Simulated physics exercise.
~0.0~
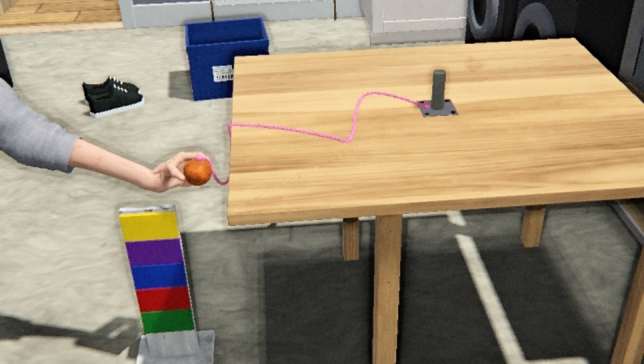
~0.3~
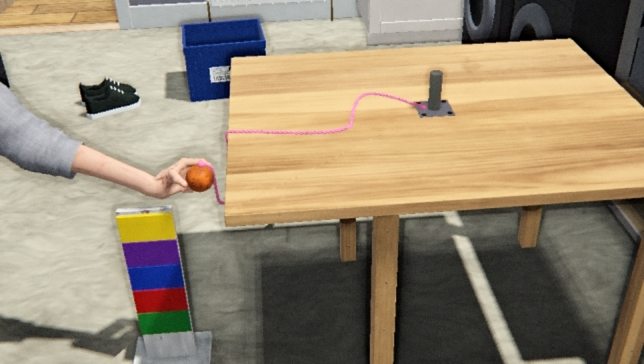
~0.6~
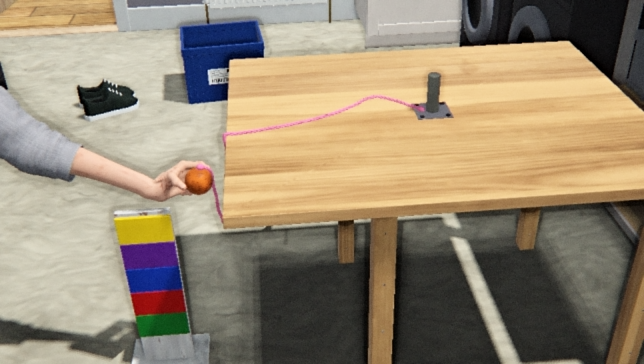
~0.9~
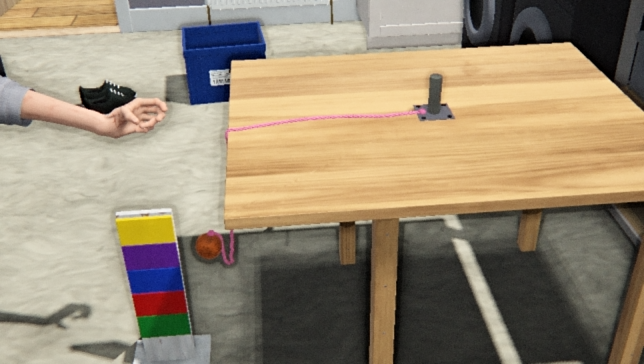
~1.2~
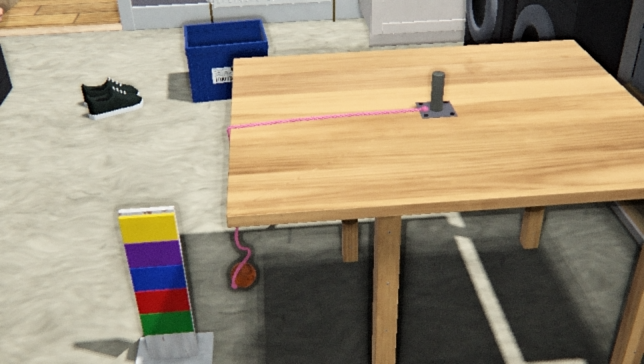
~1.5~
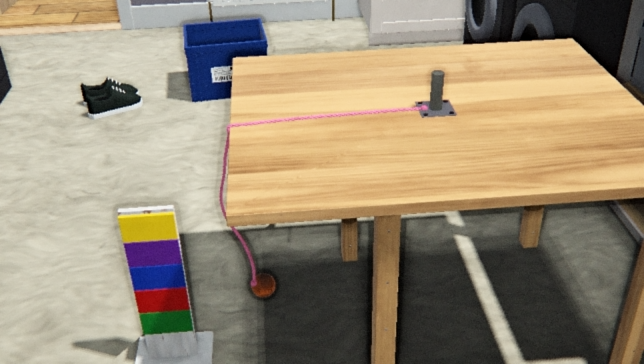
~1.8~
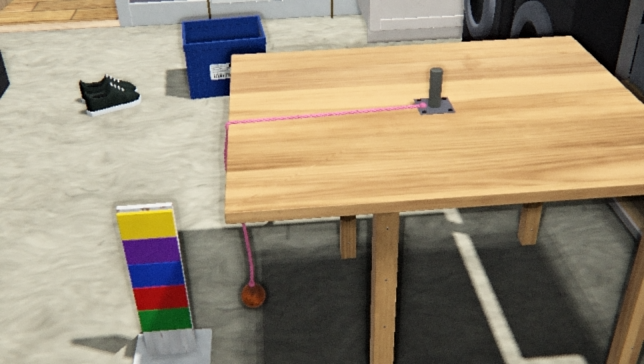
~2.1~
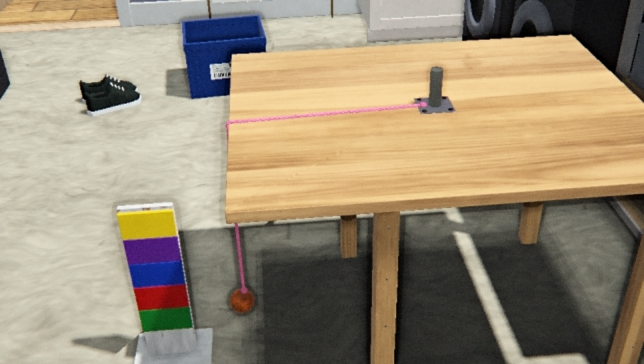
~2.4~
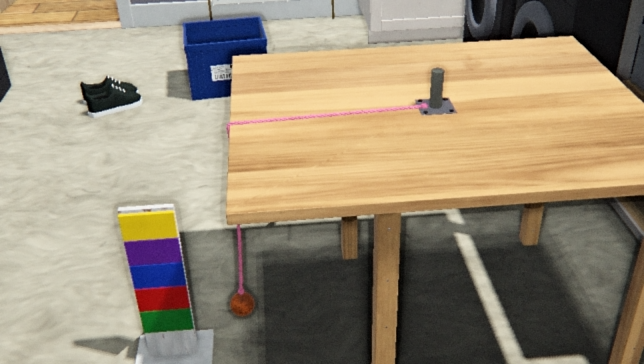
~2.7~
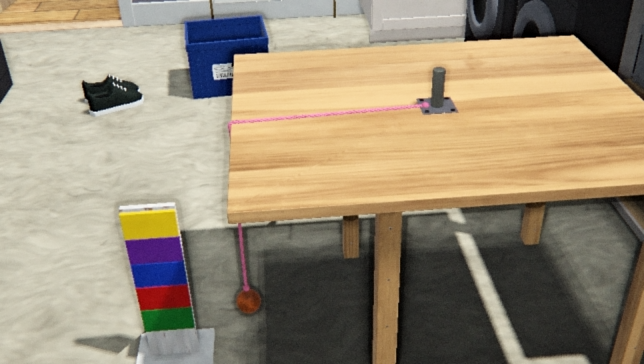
In a room with a pale floor, seen from above by a slightly swaying camera, a wooden table has a pink cord running from a grey post across its top. A hand at the left holds an orange ball on the cord, above a standing strip banded yellow, purple, blue, red and green. The cord straightens on the tabletop, then the hand lets go and draws back. The ball drops beside the table and swings right as the cord pulls taut. It drifts back left, sways slightly and ends hanging from the cord, its middle level with green.
